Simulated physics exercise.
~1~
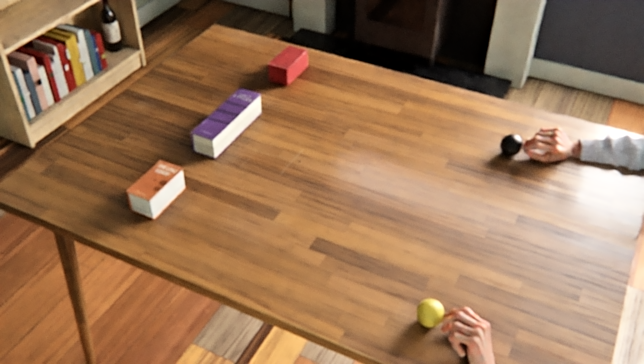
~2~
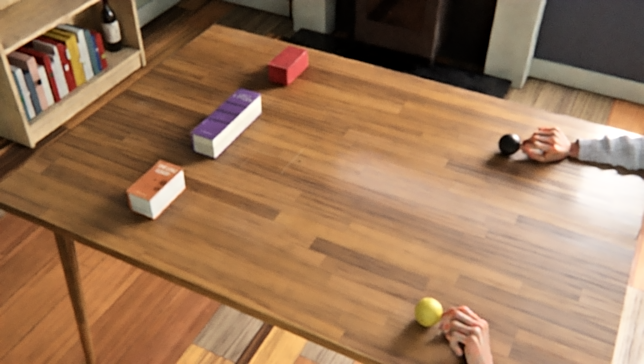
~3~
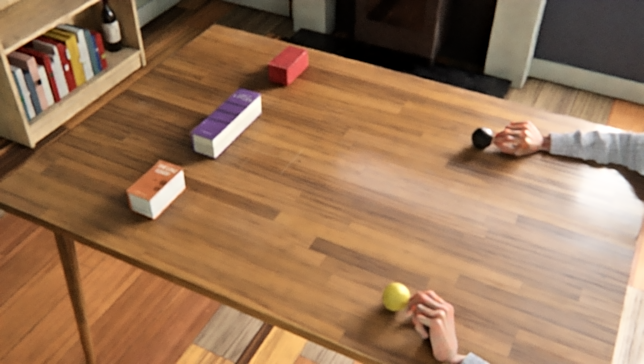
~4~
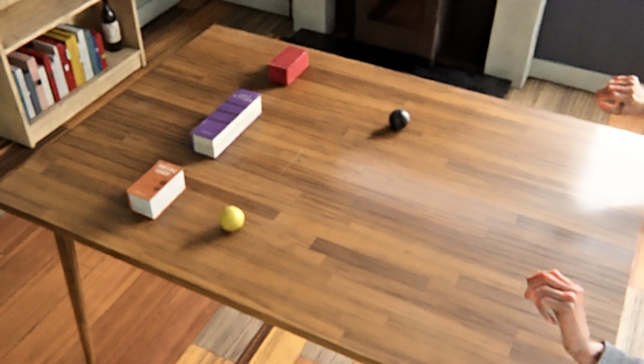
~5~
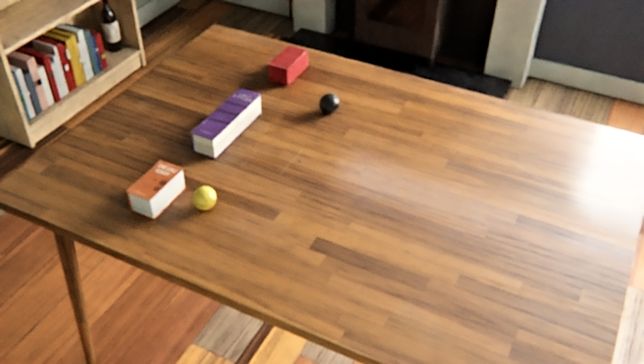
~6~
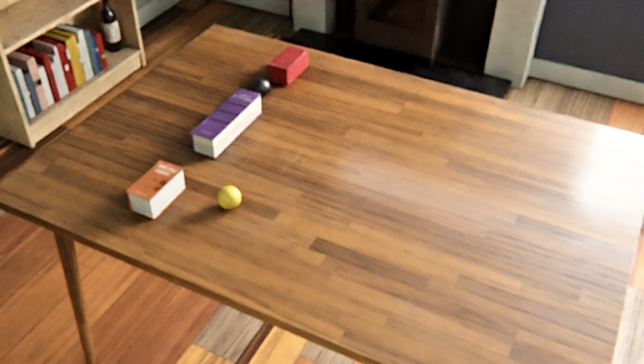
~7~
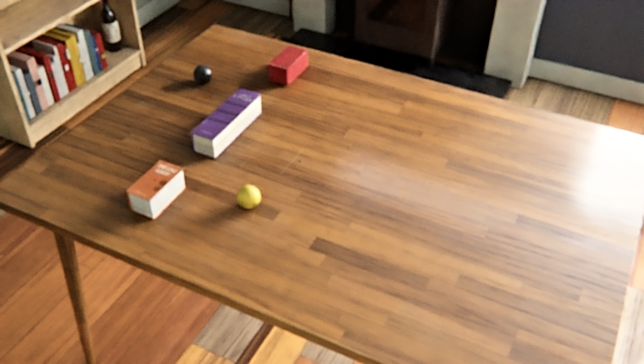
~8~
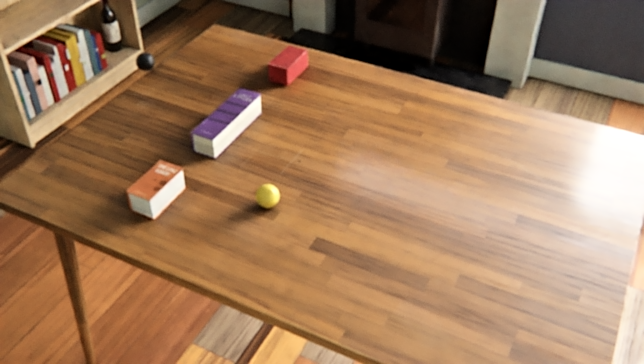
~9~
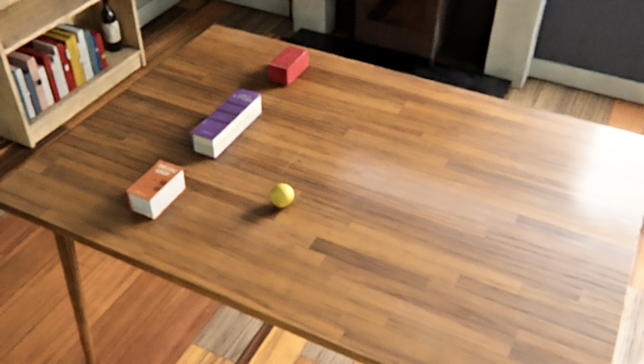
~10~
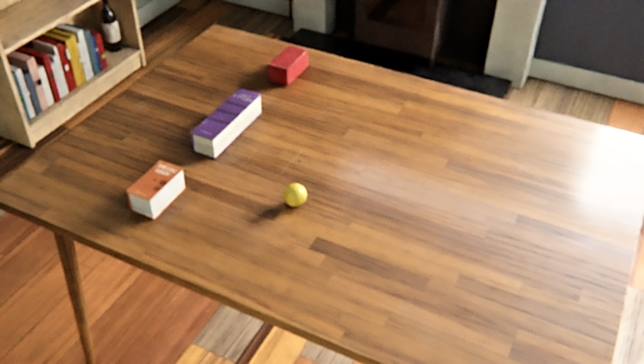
Two hands rolled a black ball and a yellow ball across a wooden table toward three blocks; the black one passed between the red and purple blocks and off the far end, while the yellow one bounced off the orange block and rolled back.
